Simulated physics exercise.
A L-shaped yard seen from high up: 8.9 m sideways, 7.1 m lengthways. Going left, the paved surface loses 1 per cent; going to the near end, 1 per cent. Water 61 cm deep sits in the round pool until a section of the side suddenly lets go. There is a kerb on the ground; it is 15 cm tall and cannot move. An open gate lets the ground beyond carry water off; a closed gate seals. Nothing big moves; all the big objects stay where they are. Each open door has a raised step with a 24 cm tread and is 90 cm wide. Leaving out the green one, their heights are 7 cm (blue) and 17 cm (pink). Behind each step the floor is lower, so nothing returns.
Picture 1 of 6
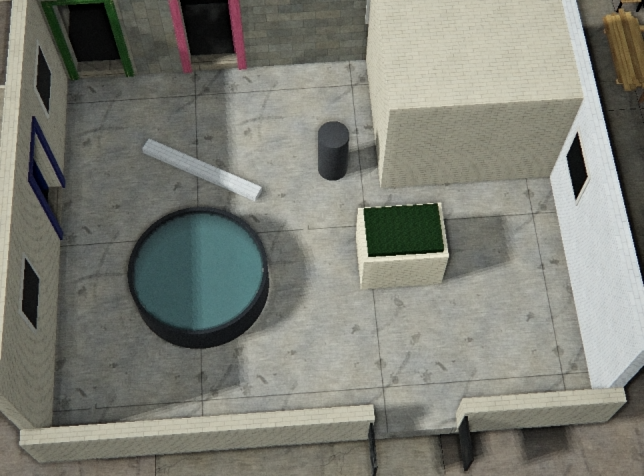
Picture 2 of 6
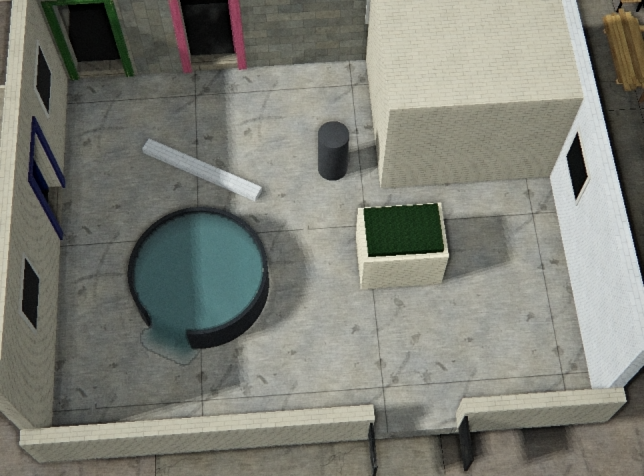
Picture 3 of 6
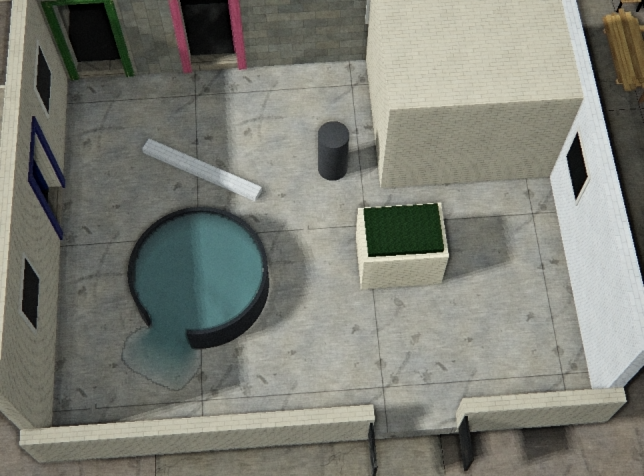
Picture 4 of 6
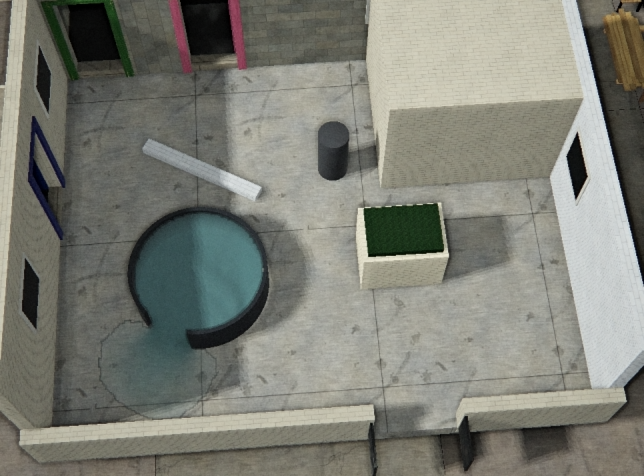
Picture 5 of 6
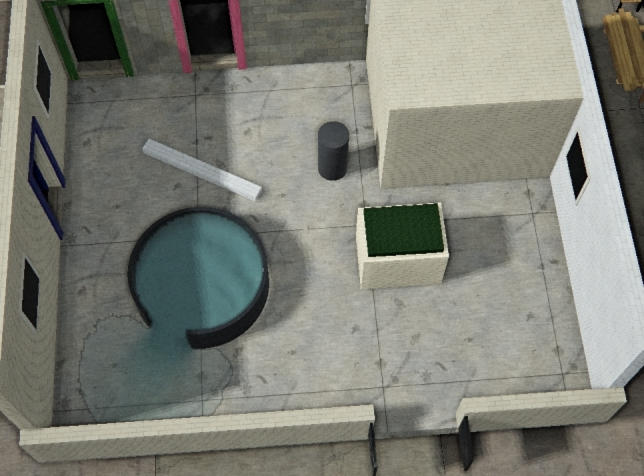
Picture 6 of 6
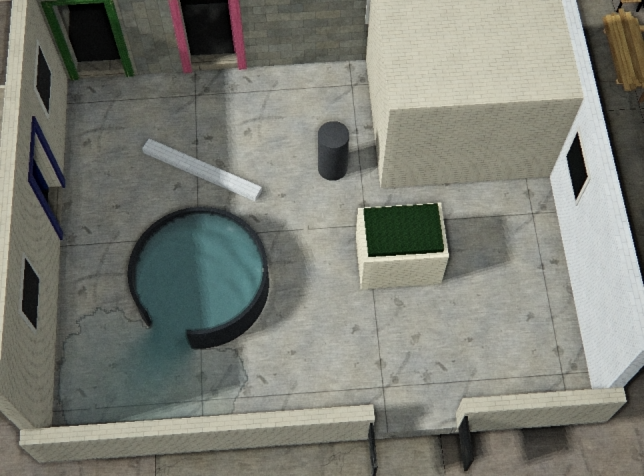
We see a round pool of teal water in a walled, paved yard; a gap opens in its near side, and water pours out, spreading across the paving in a thin, widening sheet toward the near and left walls.
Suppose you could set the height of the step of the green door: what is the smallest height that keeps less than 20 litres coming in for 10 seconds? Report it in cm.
The smallest such height is close to 10.5 cm.
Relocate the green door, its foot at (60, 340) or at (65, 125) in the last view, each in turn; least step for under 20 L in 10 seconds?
In turn: About 13.0 cm, about 8.5 cm.
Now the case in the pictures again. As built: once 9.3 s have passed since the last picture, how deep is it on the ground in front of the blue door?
About 5.0 centimetres deep.
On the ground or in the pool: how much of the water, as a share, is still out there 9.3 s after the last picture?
Something like 98 per cent of it remains.
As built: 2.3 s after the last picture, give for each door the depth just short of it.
Blue door 2 cm, green door 0 cm, pink door 0 cm.
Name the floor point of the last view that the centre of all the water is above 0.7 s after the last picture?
It lies near (180, 318) in the last picture.
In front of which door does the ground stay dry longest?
The pink door.
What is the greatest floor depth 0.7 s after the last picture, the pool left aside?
Max depth: About 49 cm.
Then, 0.7 s after the last picture water covers 10 % of the floor, deepest (49 cm) near (52, 442); it has not reached the green door.
Then, 2.3 s after the last picture water covers 25 % of the floor, deepest (31 cm) near (52, 442); it has not reached the green door.
Then, 9.3 s after the last picture water covers 85 % of the floor, deepest (14 cm) near (52, 442); 8 cm at the green door, 0 litres in over its 20 cm step.
At the green door as built, the water peaked near 16 cm, 4.5 s after the last picture.
Run again over the same 10 s with other heights there, 28 litres in over 9.5 cm, 7 litres over 12.5 cm. The limit of 20 litres is kept from about 10.5 cm up.
